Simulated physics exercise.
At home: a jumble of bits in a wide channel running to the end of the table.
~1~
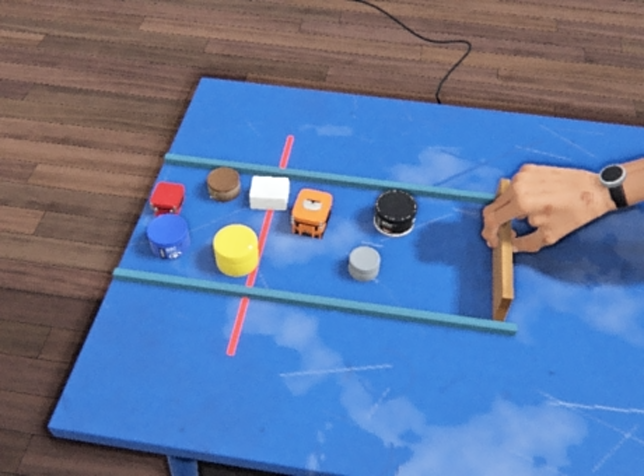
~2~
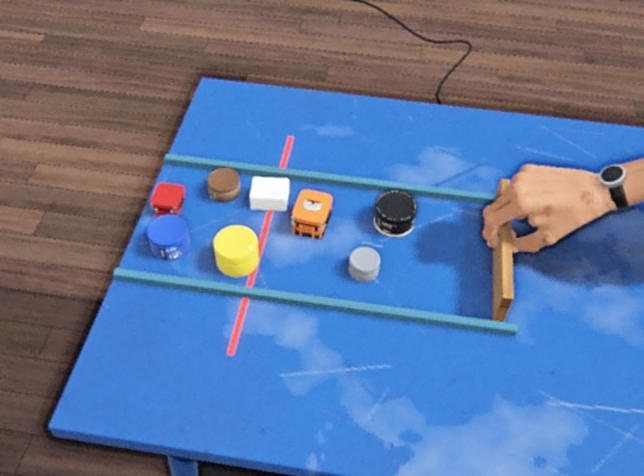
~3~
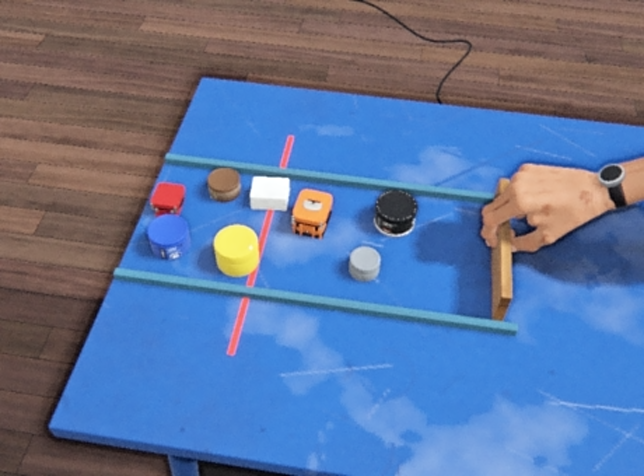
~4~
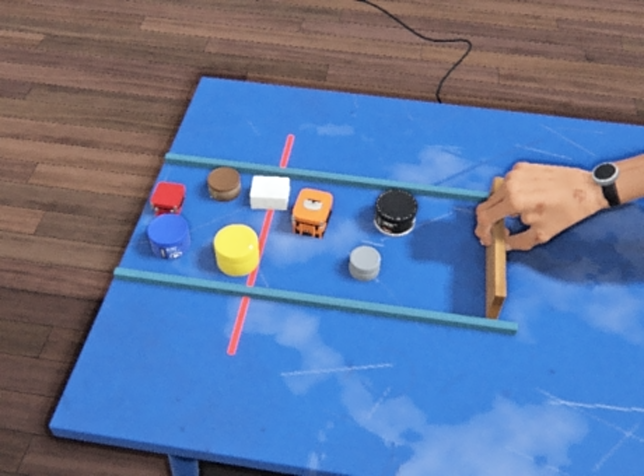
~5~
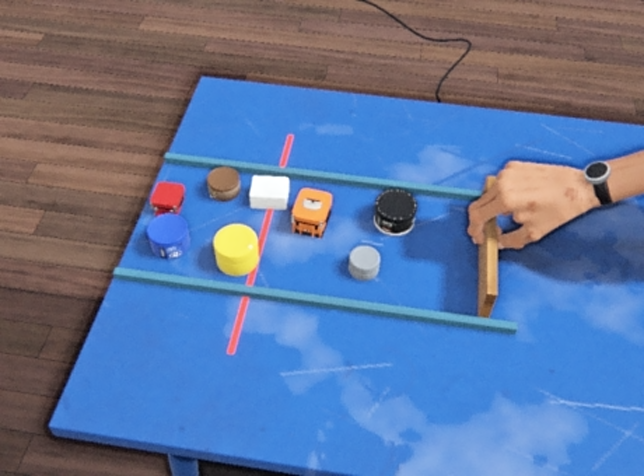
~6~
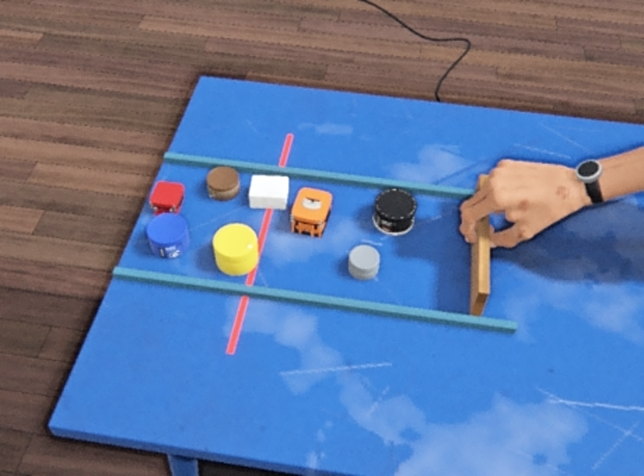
A hand with a dark watch holds a wooden board upright at the right of a channel between two teal strips on a blue table, seen from above at an angle. Red, blue, brown, yellow and white objects sit at the left near a red line, with orange, black and grey ones further right. The hand stays still, then slides the board slightly left; the objects and camera remain still.
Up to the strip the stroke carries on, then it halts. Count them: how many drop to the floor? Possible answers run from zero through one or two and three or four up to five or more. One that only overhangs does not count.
The right answer is zero.
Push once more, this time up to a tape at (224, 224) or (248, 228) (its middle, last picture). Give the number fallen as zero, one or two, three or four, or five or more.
In order: Either one or two, then not one.
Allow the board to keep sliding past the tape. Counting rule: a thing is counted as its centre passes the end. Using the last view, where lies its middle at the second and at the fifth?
At (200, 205) for the second, at (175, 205) for the fifth.
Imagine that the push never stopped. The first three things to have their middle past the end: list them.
Listed earliest first, they are the brown tub, then the red case, then the white block.
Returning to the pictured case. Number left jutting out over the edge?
Looks like 0 of them.
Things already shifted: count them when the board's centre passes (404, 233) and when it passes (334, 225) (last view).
Tally: 1; 4.
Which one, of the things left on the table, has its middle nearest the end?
The red case winds up nearest.
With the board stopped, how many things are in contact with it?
That makes 2.
A little later, none off yet; red case at rest near (168, 200); blue tub at rest near (169, 236); brown tub at rest near (223, 184).
When it is over, the number that fall off is zero.
